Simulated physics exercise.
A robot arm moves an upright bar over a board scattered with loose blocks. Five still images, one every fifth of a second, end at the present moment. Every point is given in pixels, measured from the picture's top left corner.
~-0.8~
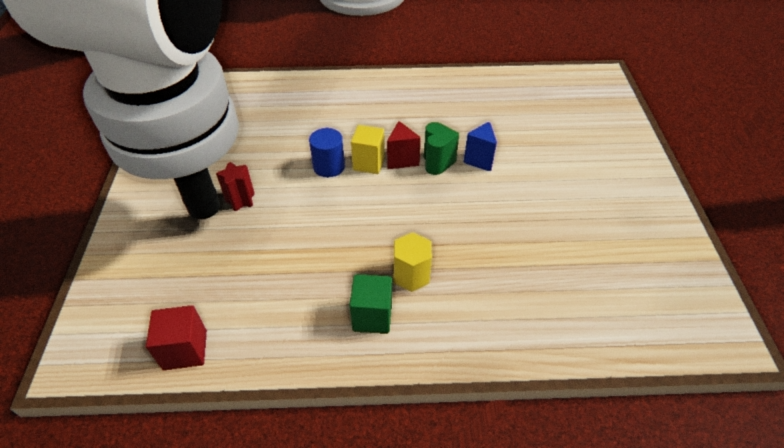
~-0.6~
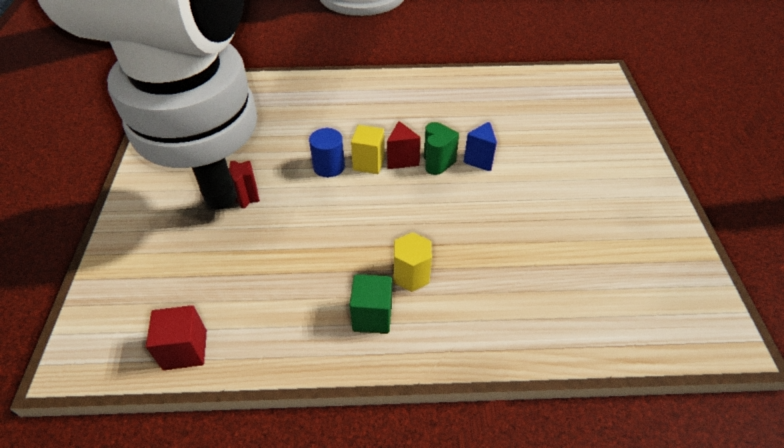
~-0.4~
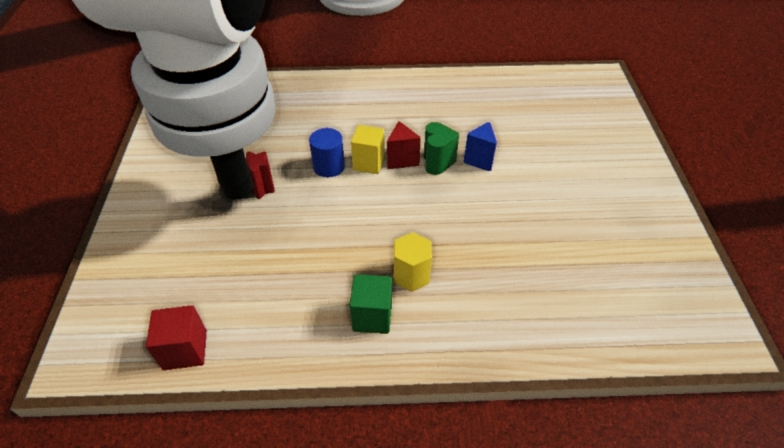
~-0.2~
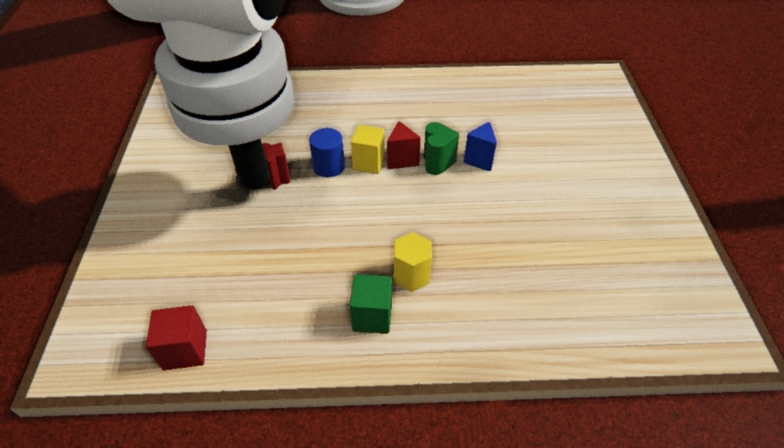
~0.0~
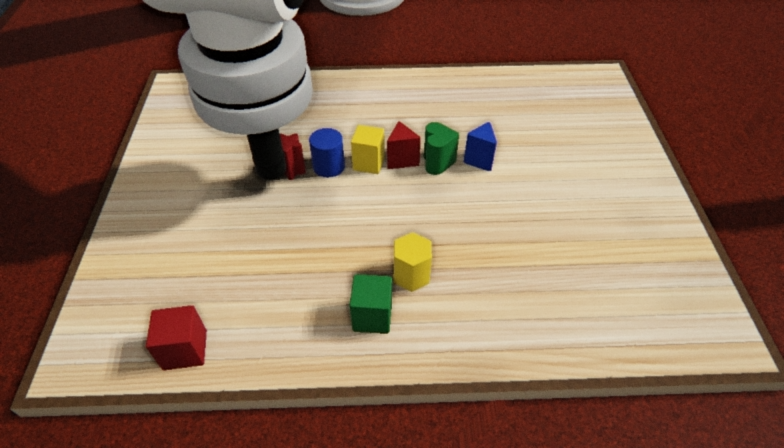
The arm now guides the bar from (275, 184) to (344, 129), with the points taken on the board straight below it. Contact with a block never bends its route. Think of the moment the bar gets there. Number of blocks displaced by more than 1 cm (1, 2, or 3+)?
In total, two blocks get moved by over 1 cm.
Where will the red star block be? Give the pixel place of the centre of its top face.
For the centre of its top, I'd go with (355, 88).
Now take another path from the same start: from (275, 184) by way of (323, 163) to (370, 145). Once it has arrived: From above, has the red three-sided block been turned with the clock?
I believe so.
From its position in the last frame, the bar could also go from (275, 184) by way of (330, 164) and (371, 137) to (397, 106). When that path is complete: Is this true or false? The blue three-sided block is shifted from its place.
That statement is not accurate.
On the path given first. One third of the way, bar at (297, 150); red star block at (311, 122); blue round block at (333, 135).
Two thirds of the way, bar at (320, 132); red star block at (334, 104); blue round block at (339, 132).
At the end, bar at (343, 114); red star block at (355, 88); blue round block at (339, 132); yellow square unmoved.
